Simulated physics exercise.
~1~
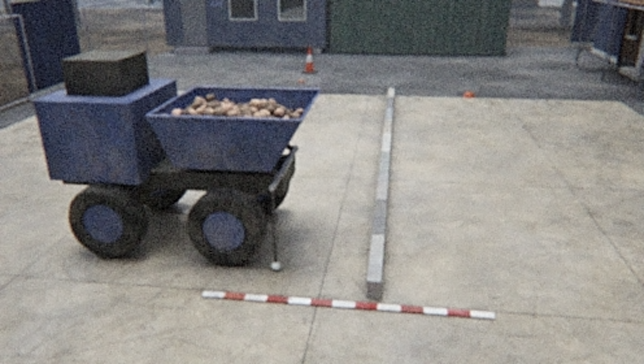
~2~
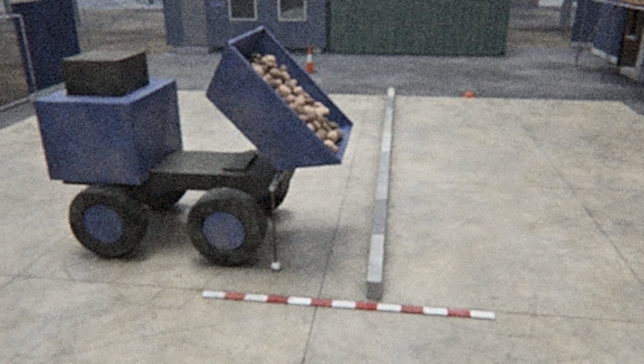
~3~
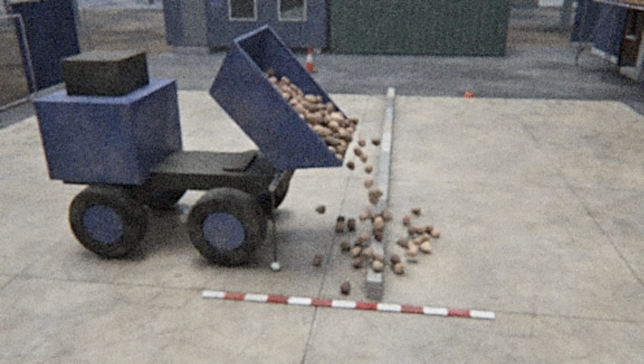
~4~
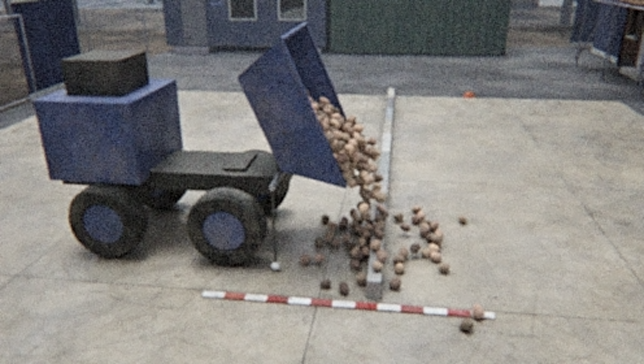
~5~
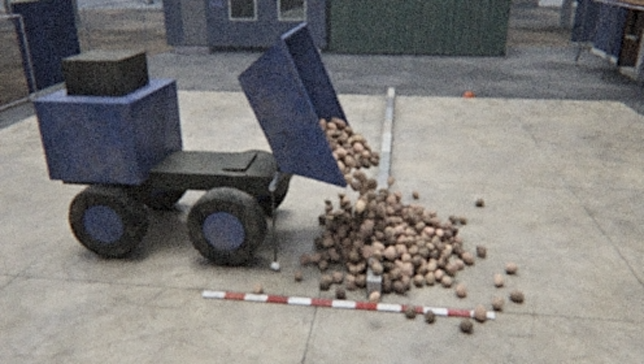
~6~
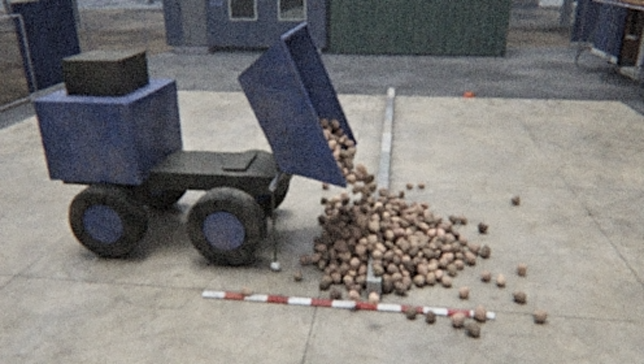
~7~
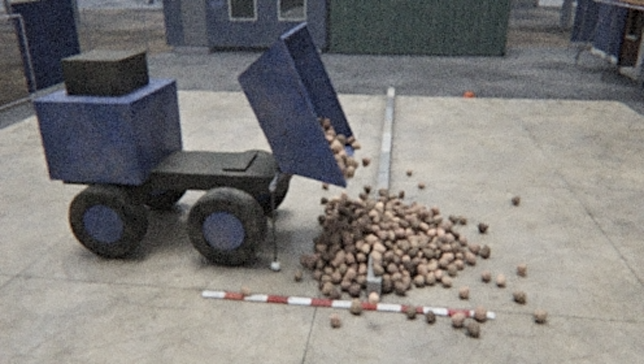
A blue dumper tips its body in stages, spilling brown cobbles into a heap across a kerb.
